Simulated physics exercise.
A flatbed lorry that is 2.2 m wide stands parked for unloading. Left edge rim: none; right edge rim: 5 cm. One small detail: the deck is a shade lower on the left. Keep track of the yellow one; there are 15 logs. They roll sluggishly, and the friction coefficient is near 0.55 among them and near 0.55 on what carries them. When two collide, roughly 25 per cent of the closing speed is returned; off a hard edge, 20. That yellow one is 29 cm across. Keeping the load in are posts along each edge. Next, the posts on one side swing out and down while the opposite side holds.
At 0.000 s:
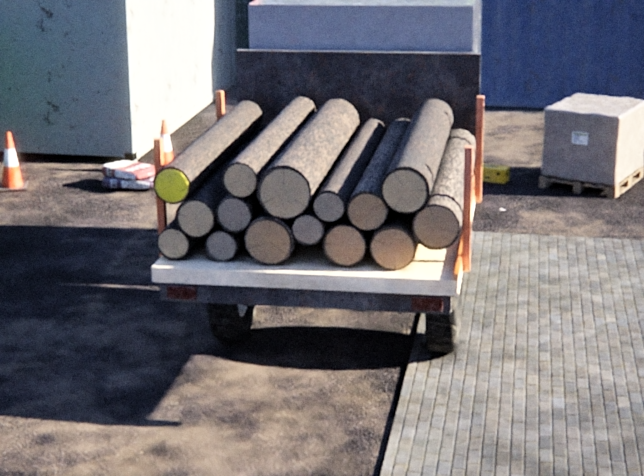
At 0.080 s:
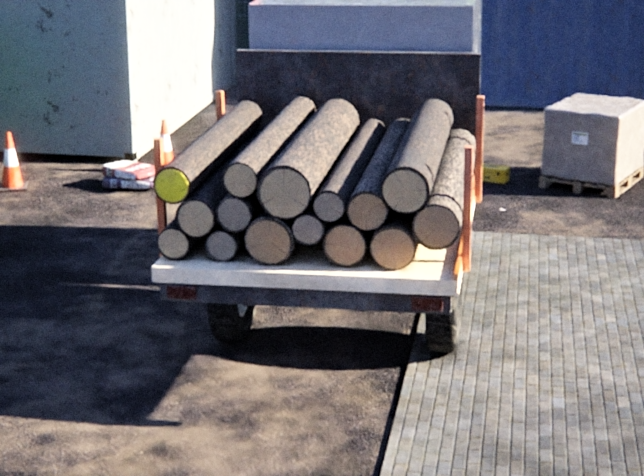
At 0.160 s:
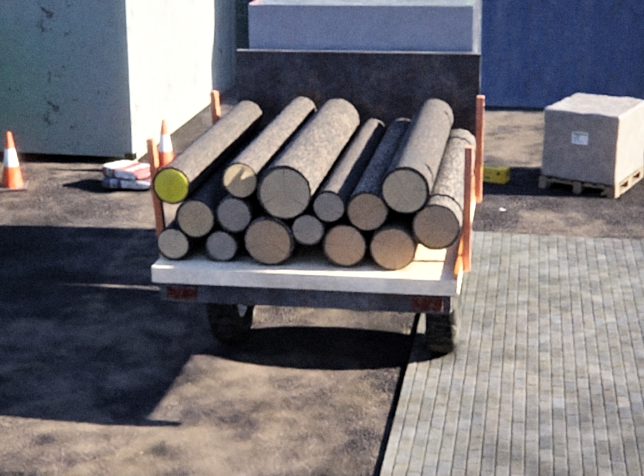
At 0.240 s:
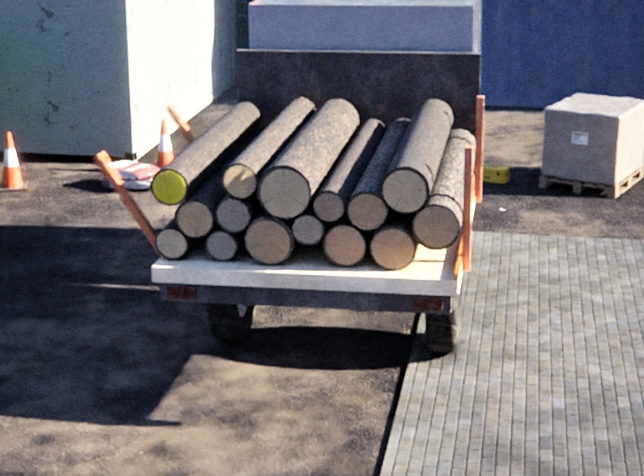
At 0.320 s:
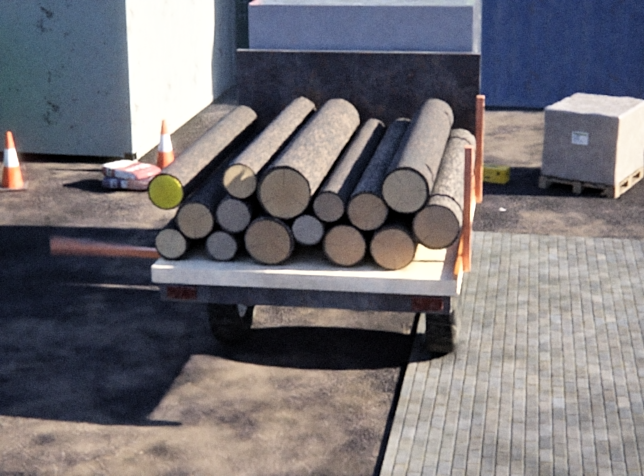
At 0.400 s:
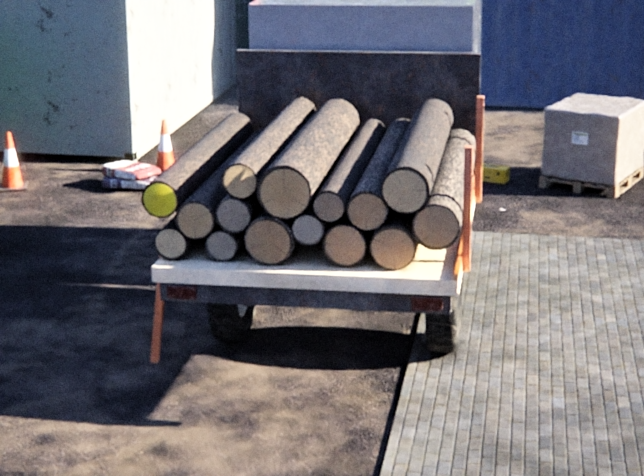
A stack of cut logs lies on a flatbed lorry parked in a sunlit yard, seen from behind and slightly above. The log at the upper left has a yellow end, orange posts line both edges, and traffic cones stand left, a wrapped crate right. The left posts swing outward and down until they hang below the deck, and the yellow-ended log shifts slightly left and downward.
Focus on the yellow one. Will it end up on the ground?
Yes.
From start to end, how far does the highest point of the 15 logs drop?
0 cm.
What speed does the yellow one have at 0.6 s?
I'd put it near 2.0 m/s.
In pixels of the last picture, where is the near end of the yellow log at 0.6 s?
Its near end sits close to (136, 223).
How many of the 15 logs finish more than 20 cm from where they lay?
Total tallied: 1.
Then, 0.6 s in, yellow is dropping off the left side; 1 gone from the deck.
Then, 0.7 s in, yellow is dropping off the left side; 1 gone from the deck.
Then, 0.9 s in, yellow is dropping off the left side; 1 gone from the deck.
In the end (2.3 s), yellow is down on the left; 1 gone from the deck.
